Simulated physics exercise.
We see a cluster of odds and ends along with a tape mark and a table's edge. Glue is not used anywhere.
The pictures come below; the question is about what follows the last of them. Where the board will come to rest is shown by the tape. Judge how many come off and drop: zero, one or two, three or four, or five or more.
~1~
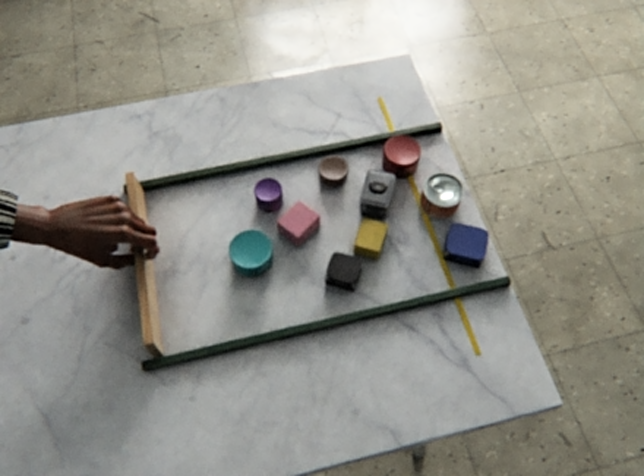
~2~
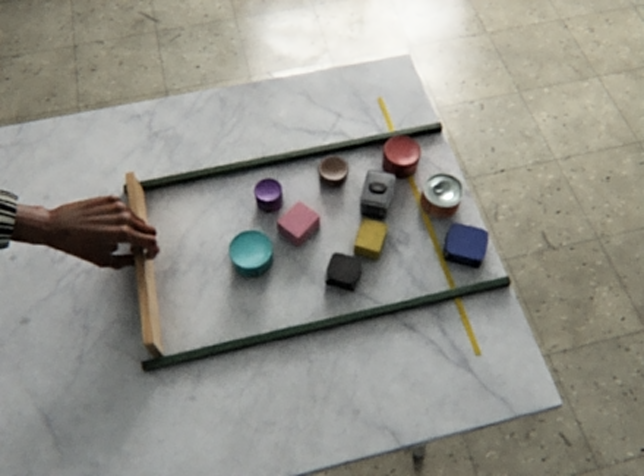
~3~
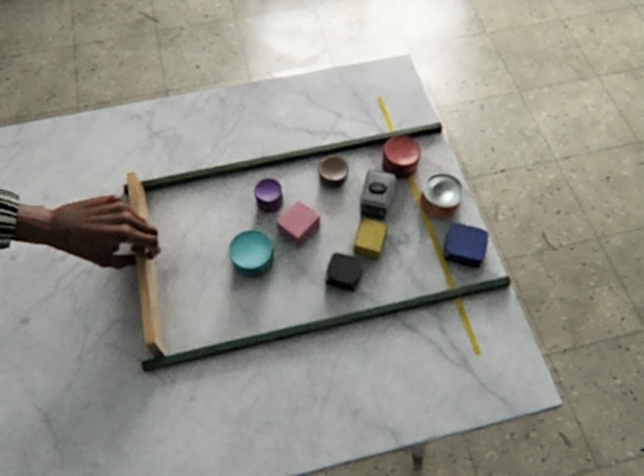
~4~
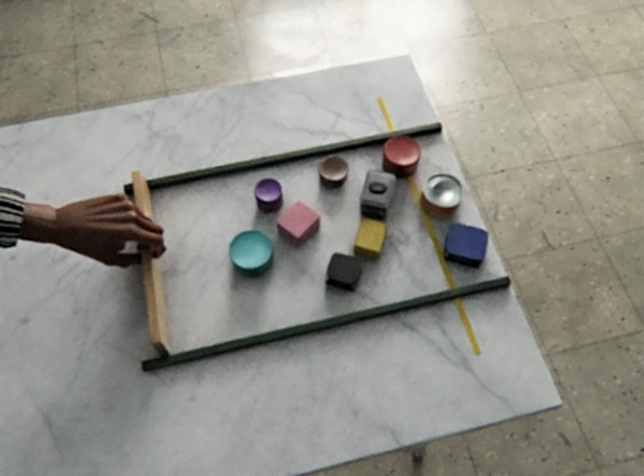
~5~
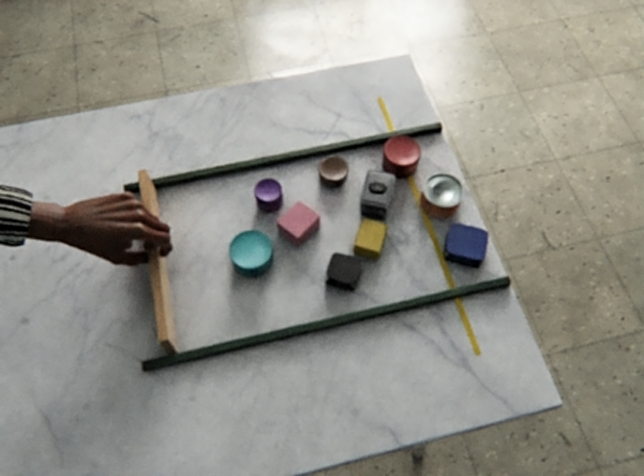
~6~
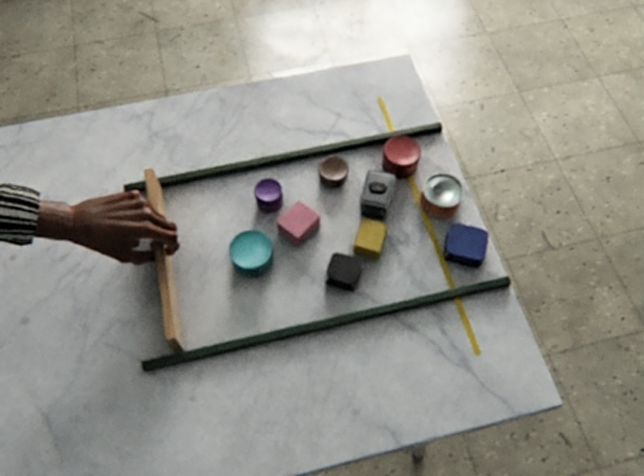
I expect that a single piece or a pair will leave the table.
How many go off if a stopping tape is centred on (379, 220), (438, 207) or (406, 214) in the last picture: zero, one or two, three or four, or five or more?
Spot one gives none at all, spot two 5 or more, spot three one or two.
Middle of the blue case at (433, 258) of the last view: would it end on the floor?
From that start, the object then is safe.
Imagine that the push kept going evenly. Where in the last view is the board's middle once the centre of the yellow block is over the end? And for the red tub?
Middle: Roughly (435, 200); roughly (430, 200).
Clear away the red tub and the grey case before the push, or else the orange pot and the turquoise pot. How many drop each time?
The counts: 1 and 0.
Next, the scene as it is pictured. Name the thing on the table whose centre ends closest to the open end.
The one in question is the grey case.
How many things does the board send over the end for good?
All told, 2.
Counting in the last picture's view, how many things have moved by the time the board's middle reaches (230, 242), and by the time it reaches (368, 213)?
In order, the tallies are 1 and 9.
Early on, none off yet; blue case at rest near (465, 246); orange pot at rest near (441, 196); red tub at rest near (401, 157).
Finally, the number that fall off is one or two; lost, orange pot and blue case.
